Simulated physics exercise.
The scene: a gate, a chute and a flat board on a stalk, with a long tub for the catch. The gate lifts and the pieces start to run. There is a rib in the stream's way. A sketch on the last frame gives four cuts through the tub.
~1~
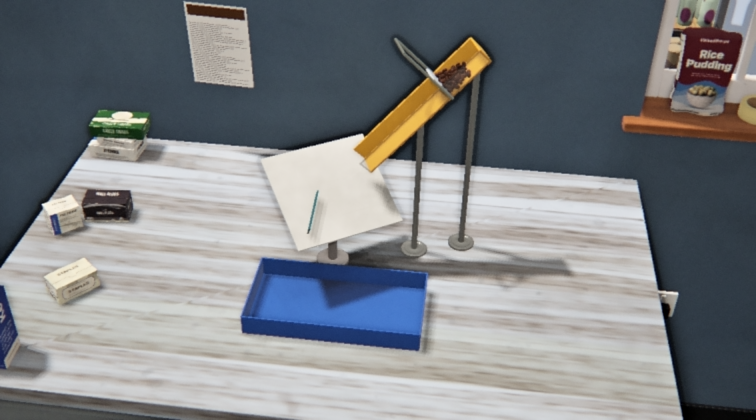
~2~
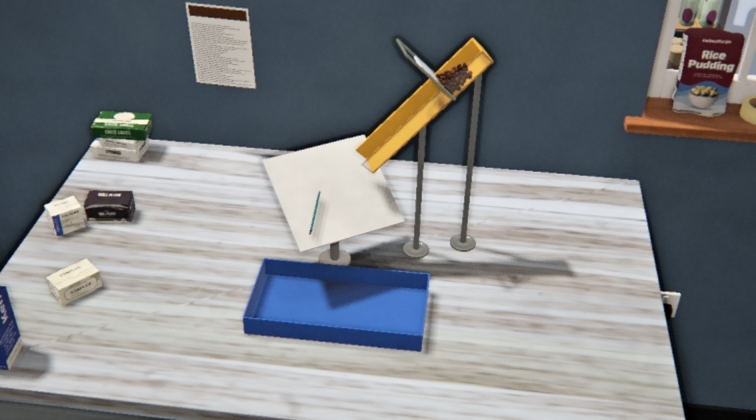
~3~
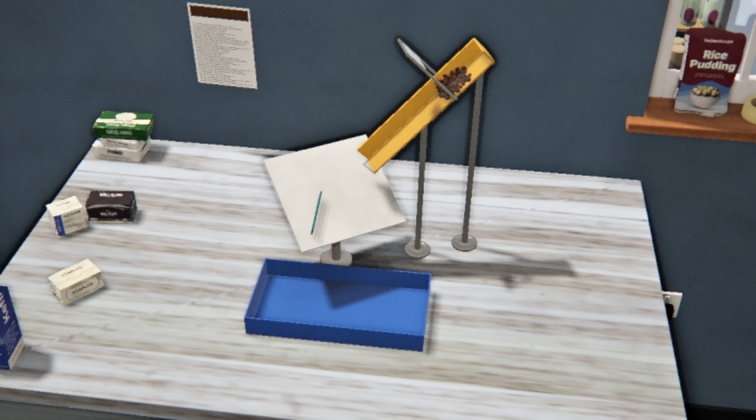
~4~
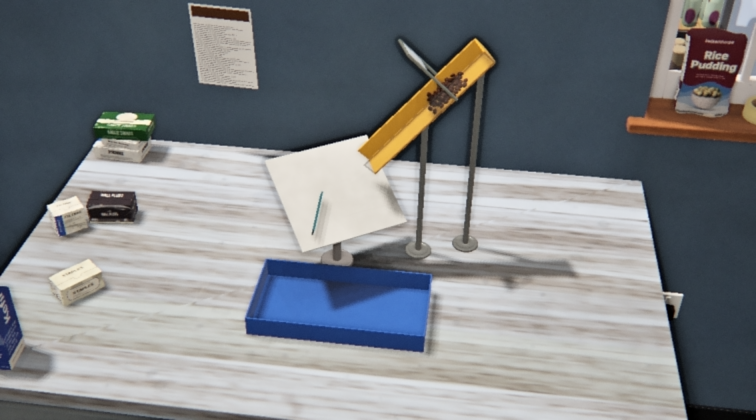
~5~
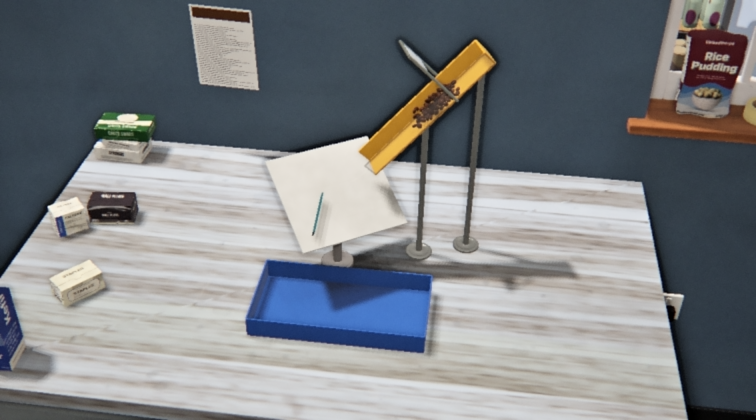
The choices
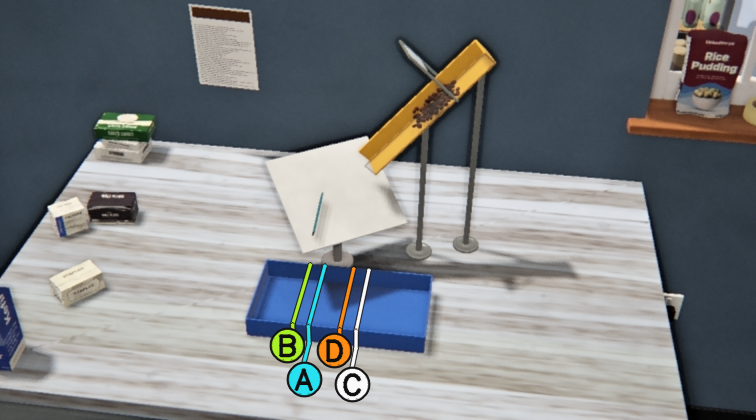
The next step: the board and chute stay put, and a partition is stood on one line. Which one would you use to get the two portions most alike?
Best: D.
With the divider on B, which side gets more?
Right.
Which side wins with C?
More lands on the left.
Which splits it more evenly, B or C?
It is C.
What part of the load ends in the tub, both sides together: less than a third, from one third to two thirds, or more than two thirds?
About that: More than two thirds.
On the marked copy, line A crosses the front rim at (308, 325); line B crosses the front rim at (292, 323); line C crosses the front rim at (356, 330); line D crosses the front rim at (339, 328).
With A, of what is caught, a small share on the left of the divider, all but a few on the right.
With B, of what is caught, only a few on the left of the divider, all but a few on the right.
With C, of what is caught, the bulk on the left of the divider, close to a quarter on the right.
With D, of what is caught, close to two thirds on the left of the divider, close to a third on the right.
